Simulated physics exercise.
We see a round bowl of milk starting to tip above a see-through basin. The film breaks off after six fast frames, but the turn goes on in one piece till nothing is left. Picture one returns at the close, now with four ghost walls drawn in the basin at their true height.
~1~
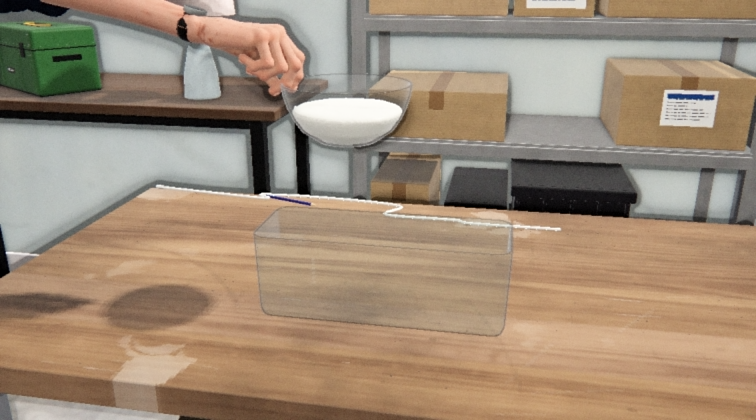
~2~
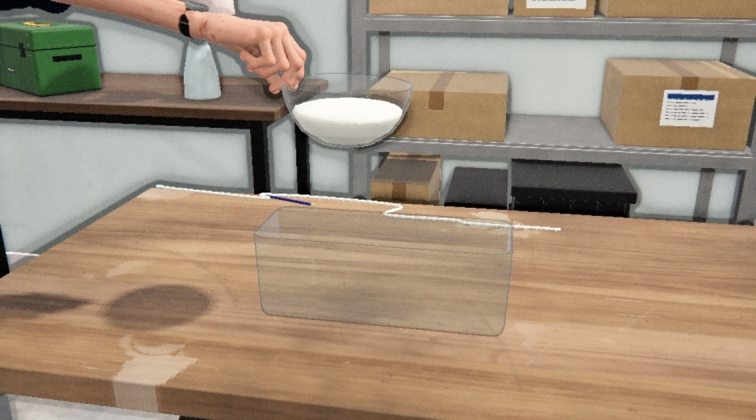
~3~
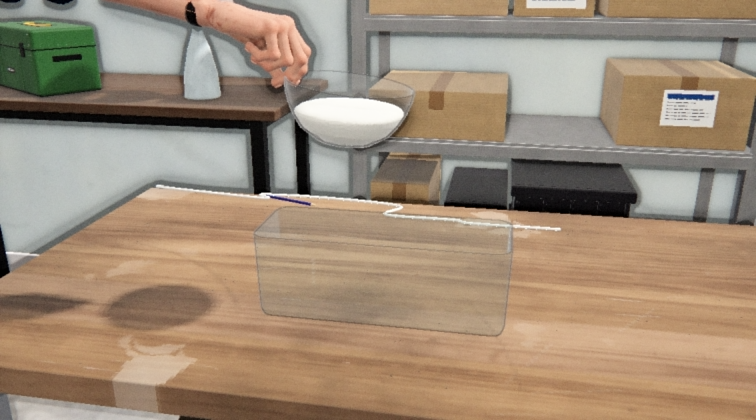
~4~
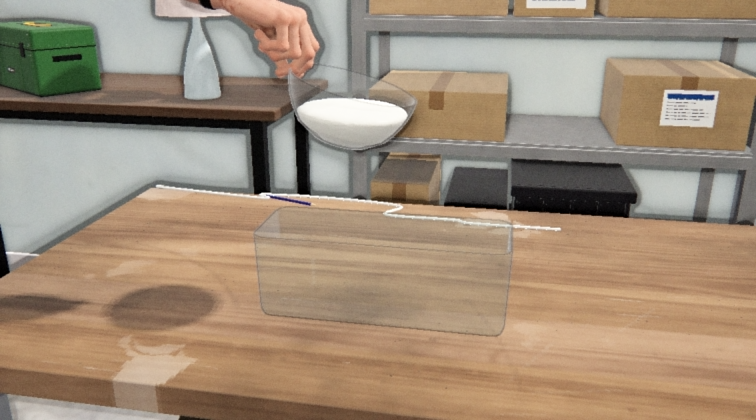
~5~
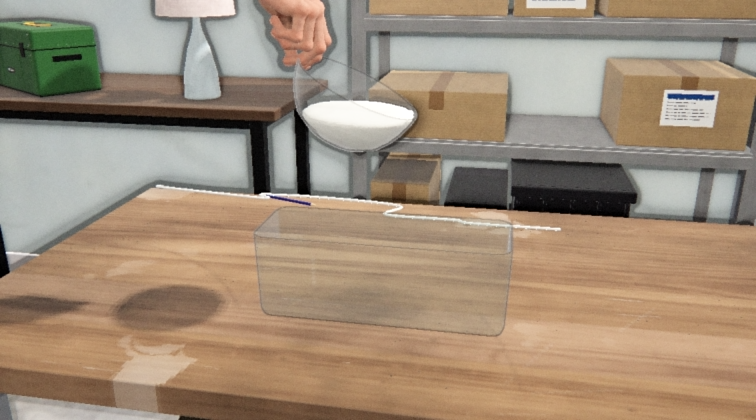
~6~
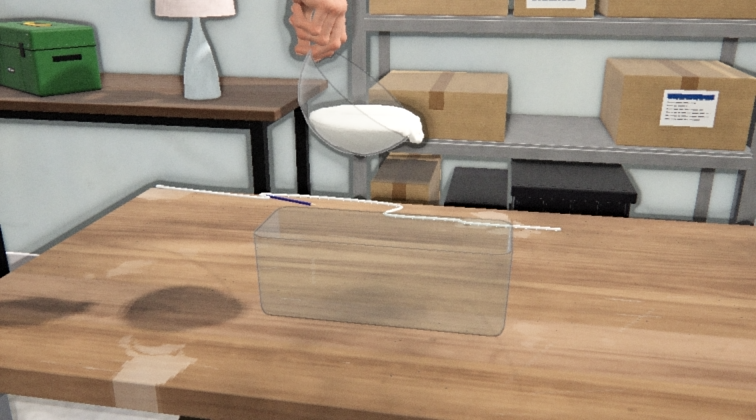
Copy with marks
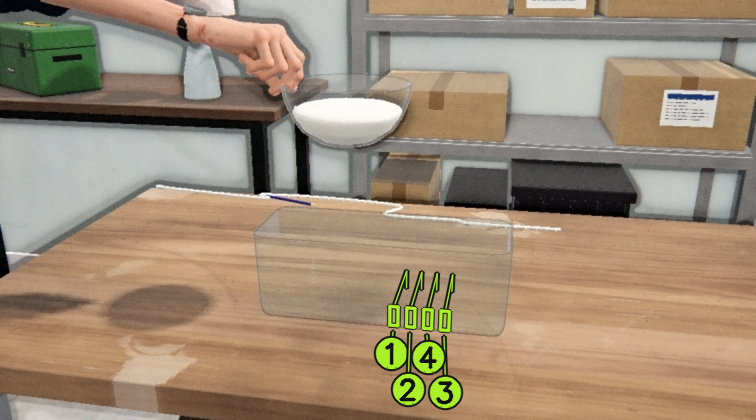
A hand tilts a clear bowl rightward above a see-through basin until milk crosses its lip.
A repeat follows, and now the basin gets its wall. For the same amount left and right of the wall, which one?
Use position 4.
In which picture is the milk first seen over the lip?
Picture 6.
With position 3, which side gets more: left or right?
More ends on the left.
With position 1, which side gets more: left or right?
More ends on the right.
On the marked copy, 1 at (393, 331); 2 at (409, 333); 3 at (443, 336); 4 at (426, 334).
Choosing 1, about 20 % ends left of the wall and 79 % right of it.
Choosing 2, about 31 % ends left of the wall and 69 % right of it.
Choosing 3, about 66 % ends left of the wall and 33 % right of it.
Choosing 4, about 43 % ends left of the wall and 56 % right of it.
